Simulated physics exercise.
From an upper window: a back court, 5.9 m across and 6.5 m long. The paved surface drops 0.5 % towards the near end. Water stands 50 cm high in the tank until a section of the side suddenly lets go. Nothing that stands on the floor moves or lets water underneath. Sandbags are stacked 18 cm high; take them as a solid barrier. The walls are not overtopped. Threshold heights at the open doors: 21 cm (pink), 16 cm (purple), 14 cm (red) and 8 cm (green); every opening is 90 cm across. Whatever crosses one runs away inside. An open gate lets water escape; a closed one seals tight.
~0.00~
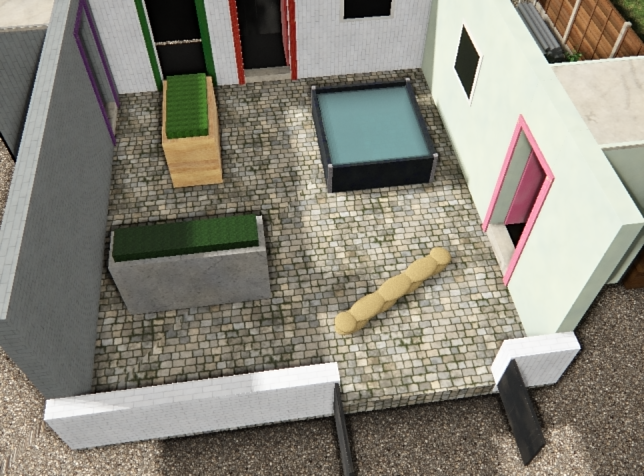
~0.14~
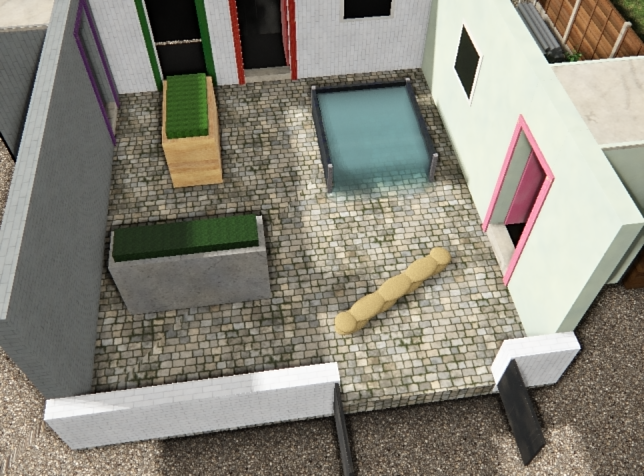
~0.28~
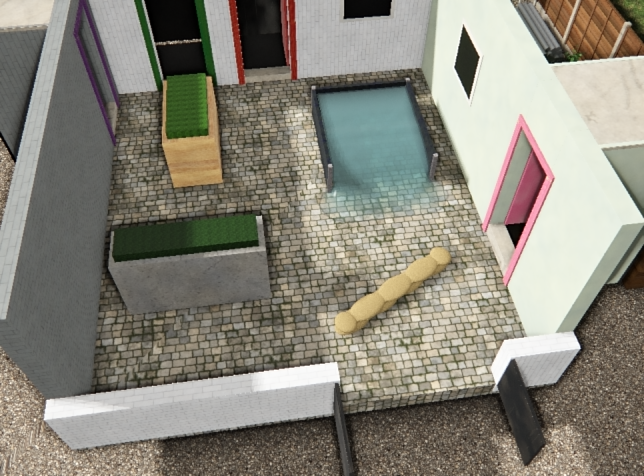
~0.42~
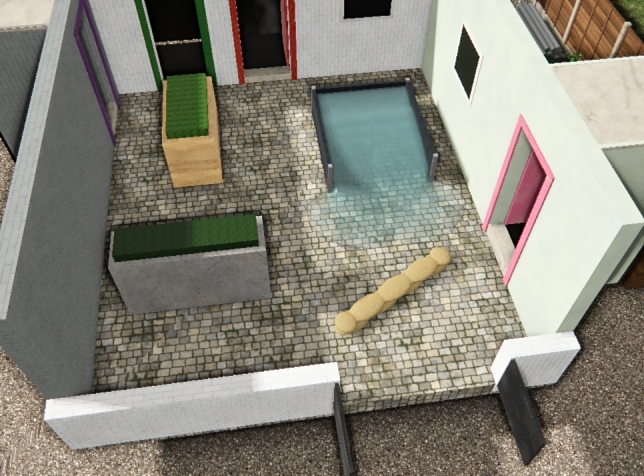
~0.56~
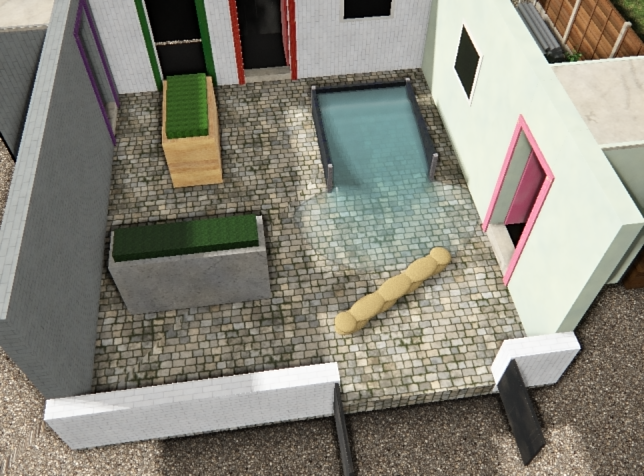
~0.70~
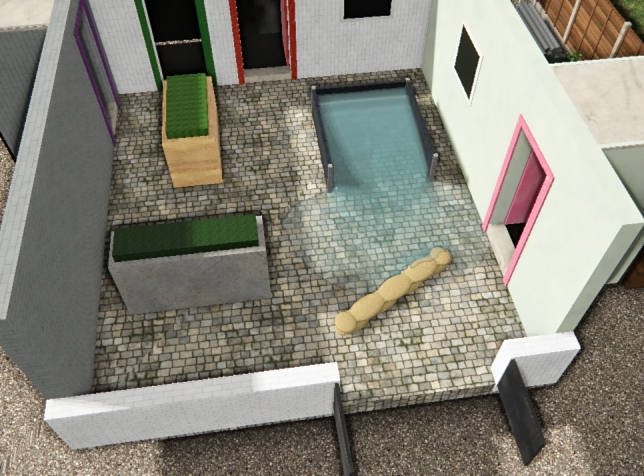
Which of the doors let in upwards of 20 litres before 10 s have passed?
Within that time: At the pink door it keeps below the limit; at the purple door it stays under the limit; at the red door it does not reach the limit; at the green door it keeps below the limit.
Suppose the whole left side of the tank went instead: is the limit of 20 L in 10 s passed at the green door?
Against that limit: Green past it.
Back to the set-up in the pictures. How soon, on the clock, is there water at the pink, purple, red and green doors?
Arrival: Pink 0.8 s, purple 6.0 s, red 8.5 s, green 7.0 s.
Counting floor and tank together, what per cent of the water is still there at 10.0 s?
Some 76 per cent remains.
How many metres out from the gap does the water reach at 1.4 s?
Some 3.4 m out.
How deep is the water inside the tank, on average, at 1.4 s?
Roughly 26 cm on average.
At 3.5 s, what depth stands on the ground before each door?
In cm: Pink 12, purple 0, red 0, green 0.
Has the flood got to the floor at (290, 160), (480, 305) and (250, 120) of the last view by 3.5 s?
In turn: Dry, flooded, not reached.
After 1.4 s water covers 25 % of the floor and is deepest (29 cm) near (406, 264); pink door 13 cm at the sill, 0 L in, purple door not reached, red door not reached, green door not reached.
After 2.2 s water covers 40 % of the floor and is deepest (26 cm) near (418, 263); pink door 18 cm at the sill, 0 L in, purple door not reached, red door not reached, green door not reached.
After 3.5 s water covers 45 % of the floor and is deepest (25 cm) near (90, 421); pink door 12 cm at the sill, 1 L in, purple door not reached, red door not reached, green door not reached.
After 6.0 s water covers 70 % of the floor and is deepest (14 cm) near (204, 392); pink door 6 cm at the sill, 1 L in, purple door 2 cm at the sill, 0 L in, red door not reached, green door not reached.
After 10.0 s water covers 90 % of the floor and is deepest (7 cm) near (137, 339); pink door 3 cm at the sill, 1 L in, purple door 6 cm at the sill, 0 L in, red door 2 cm at the sill, 0 L in, green door 4 cm at the sill, 0 L in.
